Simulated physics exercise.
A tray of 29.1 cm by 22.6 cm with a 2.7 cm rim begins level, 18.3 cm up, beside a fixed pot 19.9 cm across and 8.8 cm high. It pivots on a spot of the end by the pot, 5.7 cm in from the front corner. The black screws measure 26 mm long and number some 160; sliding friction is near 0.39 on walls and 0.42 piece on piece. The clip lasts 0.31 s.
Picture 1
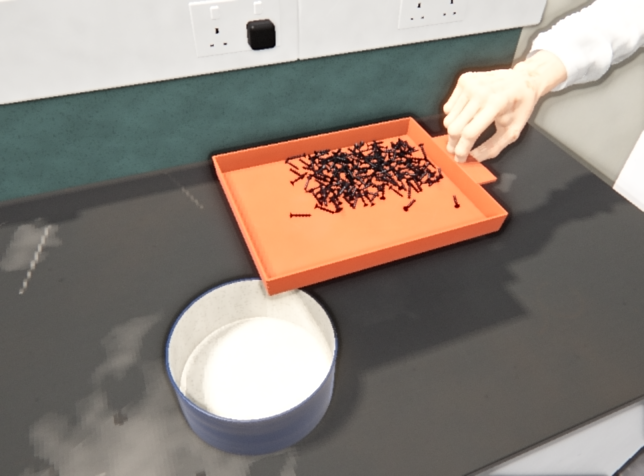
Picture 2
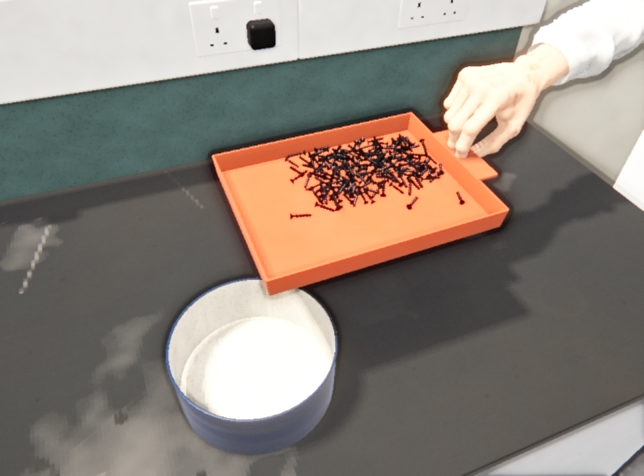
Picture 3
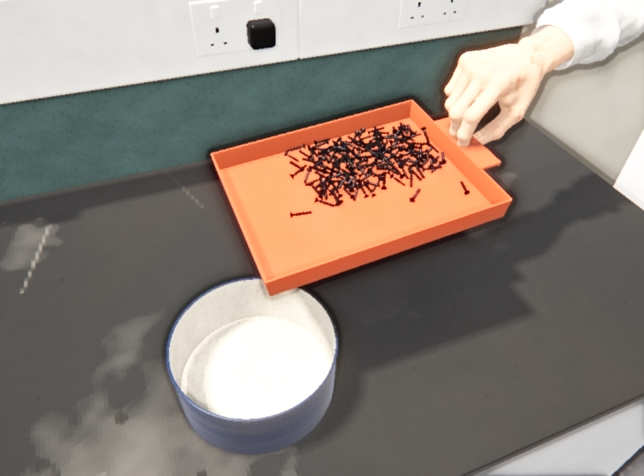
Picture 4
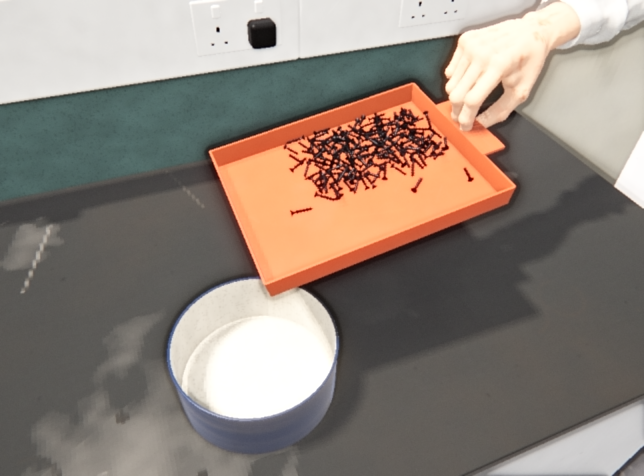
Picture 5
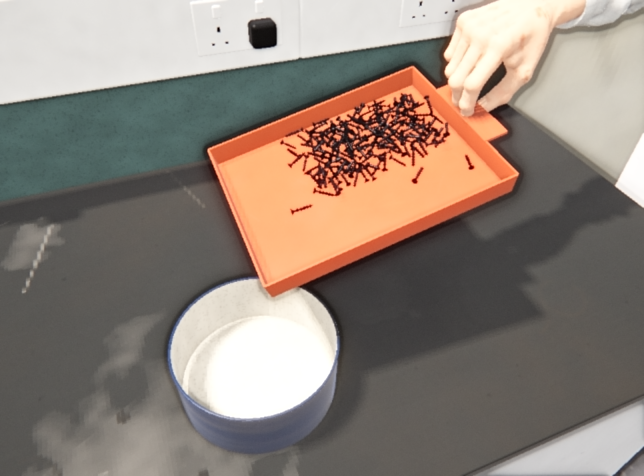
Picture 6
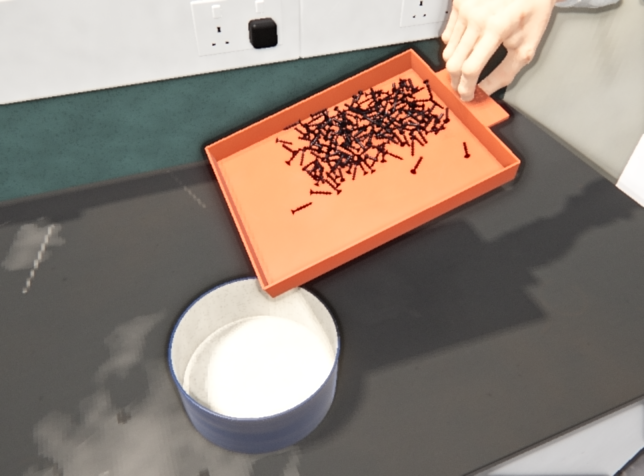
At first, a hand holds the handle of an orange tray of scattered black screws, lying level beside a round pot with white inside. The hand then raises the handle end steadily, tilting the tray toward the pot at its left front corner, while the screws stay bunched toward the back.
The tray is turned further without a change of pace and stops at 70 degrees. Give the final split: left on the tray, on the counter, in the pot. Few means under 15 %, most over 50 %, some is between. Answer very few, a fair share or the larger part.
Left on the tray: The larger part; on the counter: Very few; in the pot: A fair share.
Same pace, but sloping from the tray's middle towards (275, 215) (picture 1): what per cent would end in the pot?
Some 5 per cent.
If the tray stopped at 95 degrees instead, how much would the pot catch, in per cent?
It would be near 90 per cent.
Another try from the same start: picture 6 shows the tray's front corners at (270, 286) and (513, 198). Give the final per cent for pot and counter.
Pot 20, counter 0.
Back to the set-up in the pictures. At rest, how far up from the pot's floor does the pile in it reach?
Some 1.5 cm.
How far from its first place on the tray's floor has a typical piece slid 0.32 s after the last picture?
Roughly 8 cm.
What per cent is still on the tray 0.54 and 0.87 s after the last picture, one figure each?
About 95, 65.
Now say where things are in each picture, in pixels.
In the first frame, tray tilt 0 degrees, front corners at (269, 278) and (504, 213); middle of the pieces at (362, 169); pot at (253, 341).
In the second frame, tray tilt 1 degrees, front corners at (268, 278) and (505, 209); middle of the pieces at (362, 165).
In the third frame, tray tilt 5 degrees, front corners at (267, 280) and (508, 199), lowest corner left front; middle of the pieces at (362, 158).
In the fourth frame, tray tilt 10 degrees, front corners at (267, 281) and (512, 186), lowest corner left front; middle of the pieces at (362, 147).
In the fifth frame, tray tilt 14 degrees, front corners at (266, 284) and (514, 174), lowest corner left front; middle of the pieces at (361, 138).
In the sixth frame, tray tilt 19 degrees, front corners at (265, 286) and (516, 161), lowest corner left front; middle of the pieces at (359, 128); pot at (255, 340).
Then, 0.32 s after the last picture, tilt 44 degrees; the tray holds 100 %, the pot 0 %.
Then, 0.54 s after the last picture, tilt 61 degrees; the tray holds 95 %, the pot 0 %.
Then, 0.87 s after the last picture, tilt 70 degrees; the tray holds 65 %, the pot 30 %.
In the end, tray 65 %, counter 5 %, pot 35 %.
